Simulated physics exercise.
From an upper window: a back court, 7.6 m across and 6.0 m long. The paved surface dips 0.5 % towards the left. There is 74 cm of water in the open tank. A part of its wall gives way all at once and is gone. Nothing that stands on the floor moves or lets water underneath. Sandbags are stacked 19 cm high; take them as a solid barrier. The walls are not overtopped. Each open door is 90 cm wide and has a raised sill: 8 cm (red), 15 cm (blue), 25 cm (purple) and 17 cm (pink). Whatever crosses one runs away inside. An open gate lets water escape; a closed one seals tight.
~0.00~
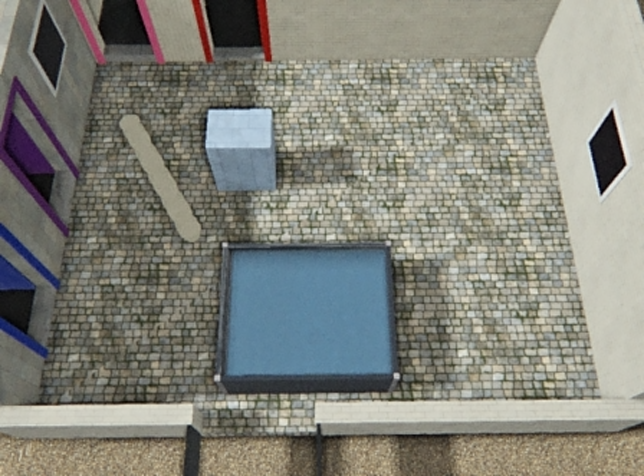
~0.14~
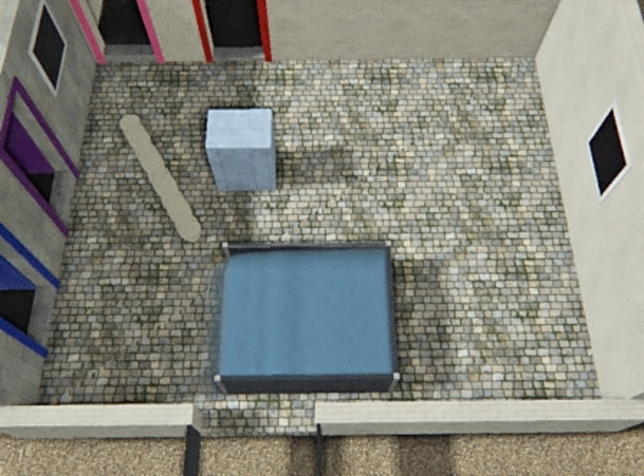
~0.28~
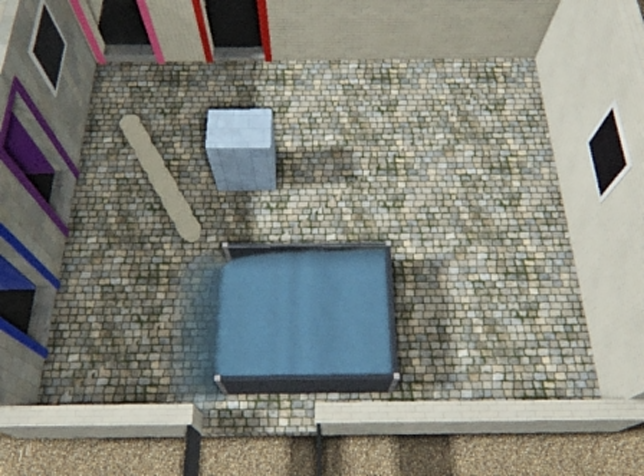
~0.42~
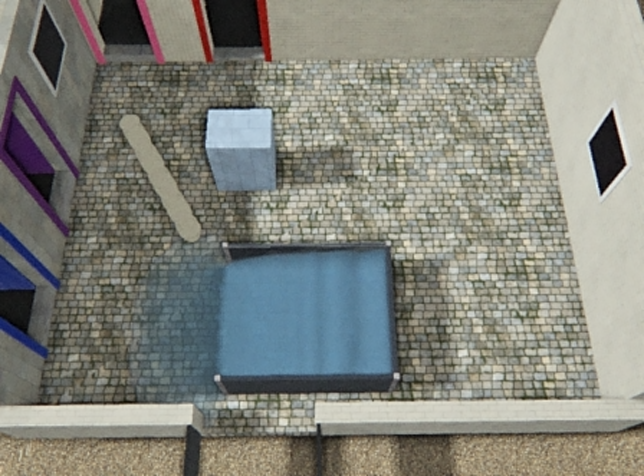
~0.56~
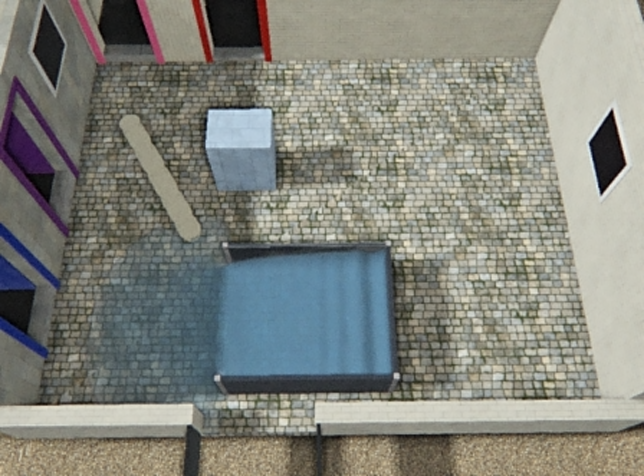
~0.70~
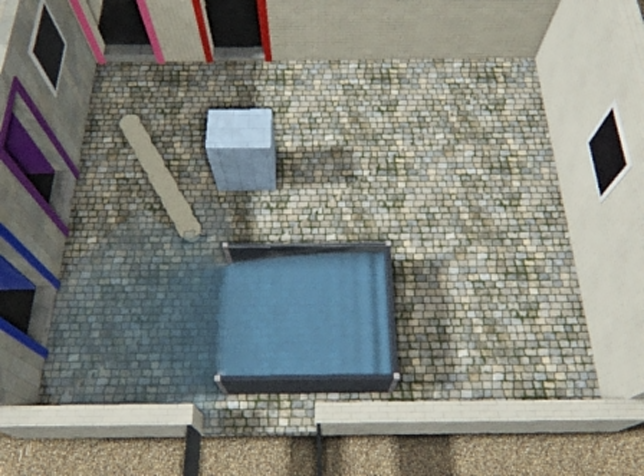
Water pours from the left side of the open tank and spreads left across the paving.
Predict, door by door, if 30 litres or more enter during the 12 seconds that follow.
Within that time: At the red door it keeps below the limit; at the blue door it exceeds the limit; at the purple door it stays under the limit; at the pink door it passes the limit.
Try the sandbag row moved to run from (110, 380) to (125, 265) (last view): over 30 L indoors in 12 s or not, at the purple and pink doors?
Against that limit: Purple not over, pink over.
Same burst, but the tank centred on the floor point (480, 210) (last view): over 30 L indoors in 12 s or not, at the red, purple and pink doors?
Then: Red above, purple under, pink under.
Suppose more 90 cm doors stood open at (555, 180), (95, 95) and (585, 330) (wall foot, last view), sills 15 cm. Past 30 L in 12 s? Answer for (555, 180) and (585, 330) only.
In that order: Not over, not over.
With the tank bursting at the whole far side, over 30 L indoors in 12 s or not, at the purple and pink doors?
Against that limit: Purple not over, pink under.
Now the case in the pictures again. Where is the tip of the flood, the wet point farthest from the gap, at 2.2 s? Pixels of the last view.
Near (94, 81).
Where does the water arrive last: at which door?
The red one.
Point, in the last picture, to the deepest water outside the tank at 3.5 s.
Around (96, 73).
After 1.4 s water covers 20 % of the floor and is deepest (52 cm) near (49, 416); red door not reached, blue door 38 cm at the sill, 102 L in, purple door 19 cm at the sill, 0 L in, pink door not reached.
After 2.2 s water covers 25 % of the floor and is deepest (45 cm) near (36, 416); red door not reached, blue door 41 cm at the sill, 259 L in, purple door 24 cm at the sill, 1 L in, pink door not reached.
After 3.5 s water covers 30 % of the floor and is deepest (37 cm) near (96, 73); red door 1 cm at the sill, 0 L in, blue door 25 cm at the sill, 391 L in, purple door 17 cm at the sill, 2 L in, pink door 25 cm at the sill, 12 L in.
After 7.0 s water covers 75 % of the floor and is deepest (18 cm) near (94, 81); red door 5 cm at the sill, 0 L in, blue door 14 cm at the sill, 415 L in, purple door 15 cm at the sill, 4 L in, pink door 16 cm at the sill, 96 L in.
After 12.0 s water covers 95 % of the floor and is deepest (9 cm) near (215, 360); red door 3 cm at the sill, 0 L in, blue door 7 cm at the sill, 416 L in, purple door 7 cm at the sill, 4 L in, pink door 6 cm at the sill, 96 L in.
